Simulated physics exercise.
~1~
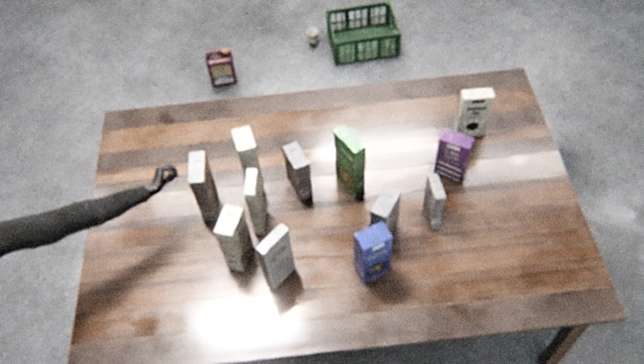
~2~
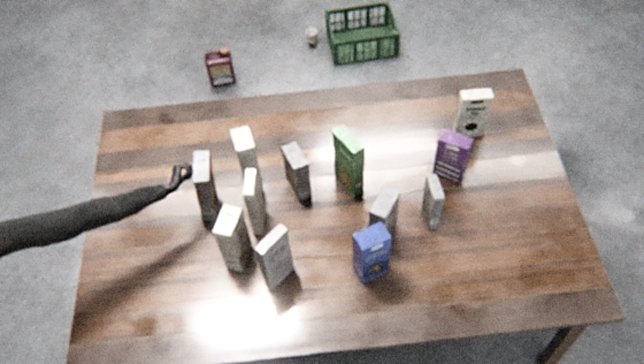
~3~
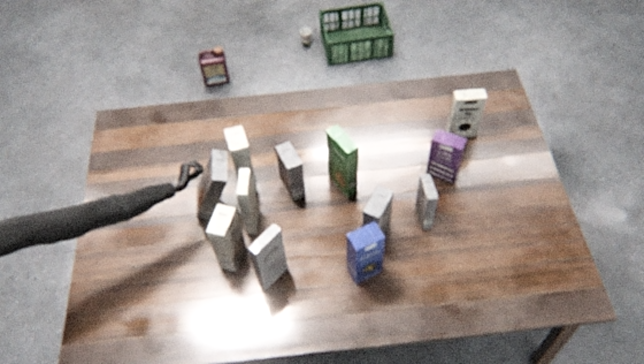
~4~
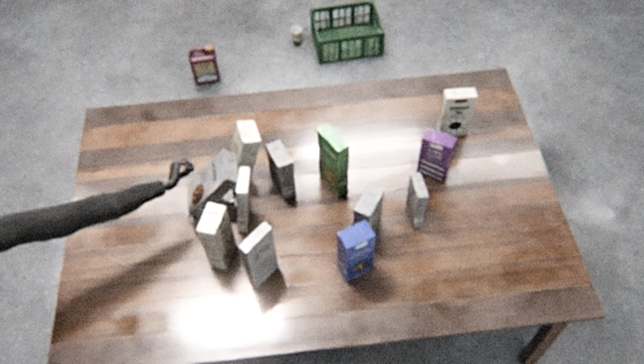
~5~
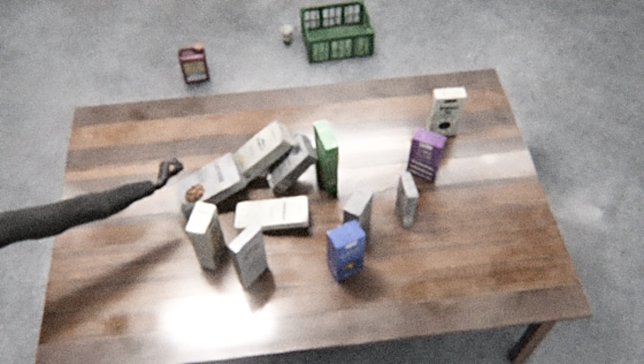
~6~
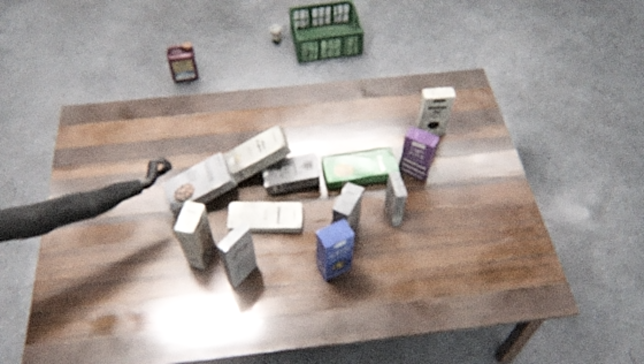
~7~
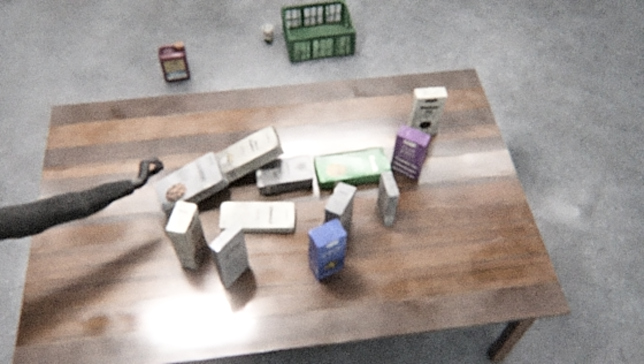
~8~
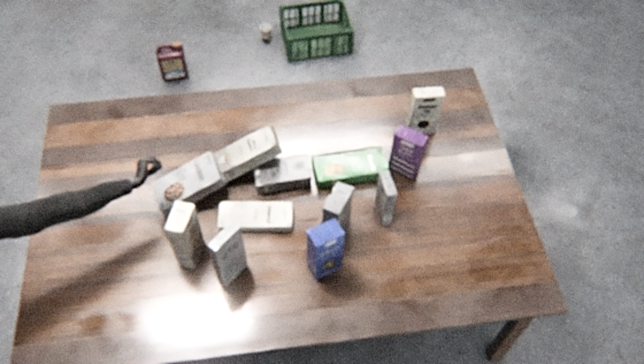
To begin with, a dark arm reaches in from the left toward a crowd of upright boxes on a wooden table, with a green crate on the floor beyond. The finger pushes the nearest pale box, which tips to the right and leans into its neighbours as the hand stops. Several pale and grey boxes topple in turn, one landing flat in the middle of the group. The green box is knocked last and falls onto its side to the right. The toppling ends there, and the blue box, the purple box and several others remain standing.
